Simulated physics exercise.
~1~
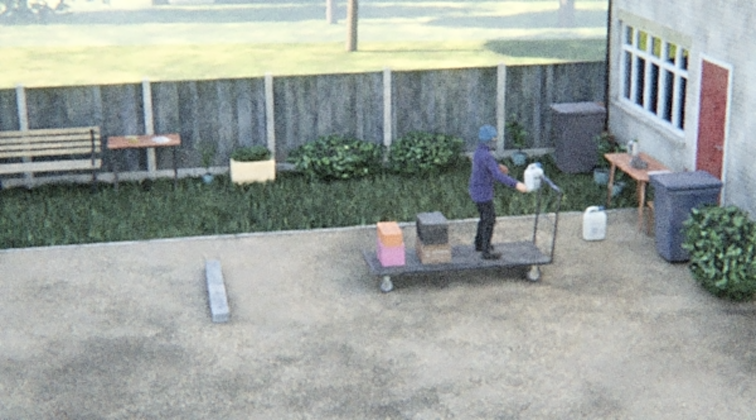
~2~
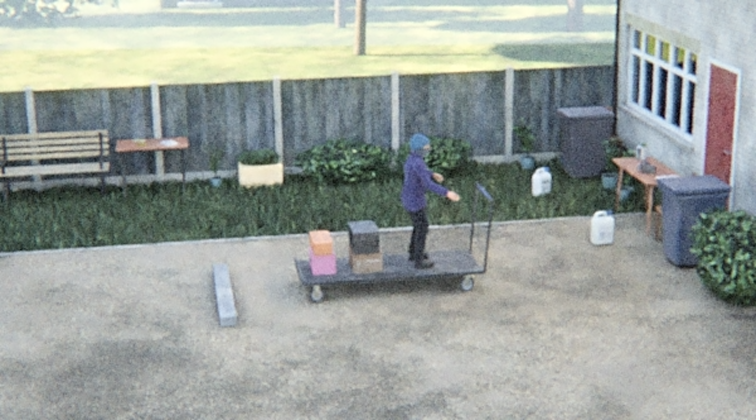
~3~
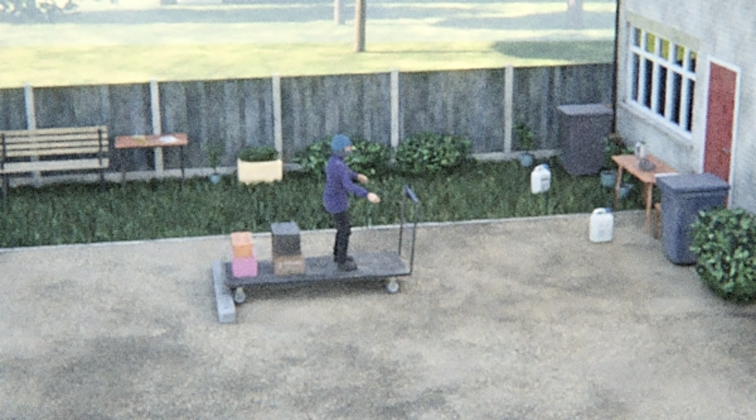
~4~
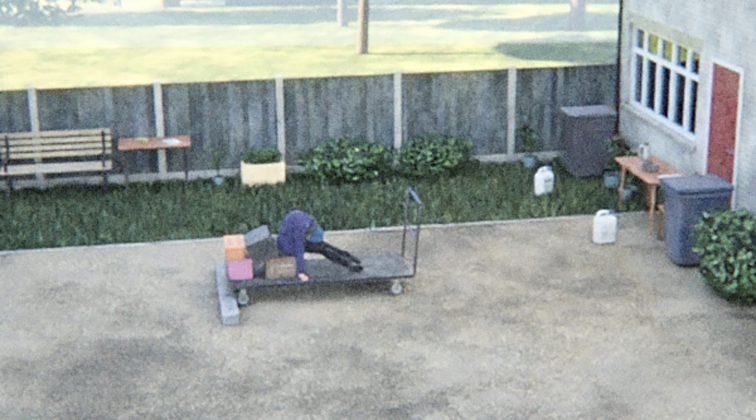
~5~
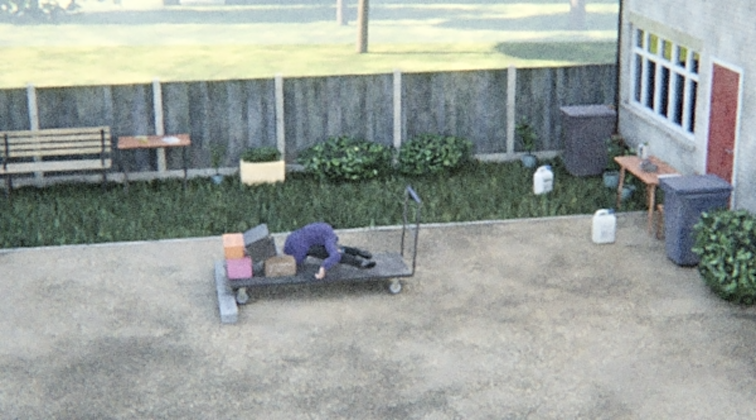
Person in purple riding a flat cart left into a kerb, toppling forward and ending slumped on the deck behind shifted boxes.
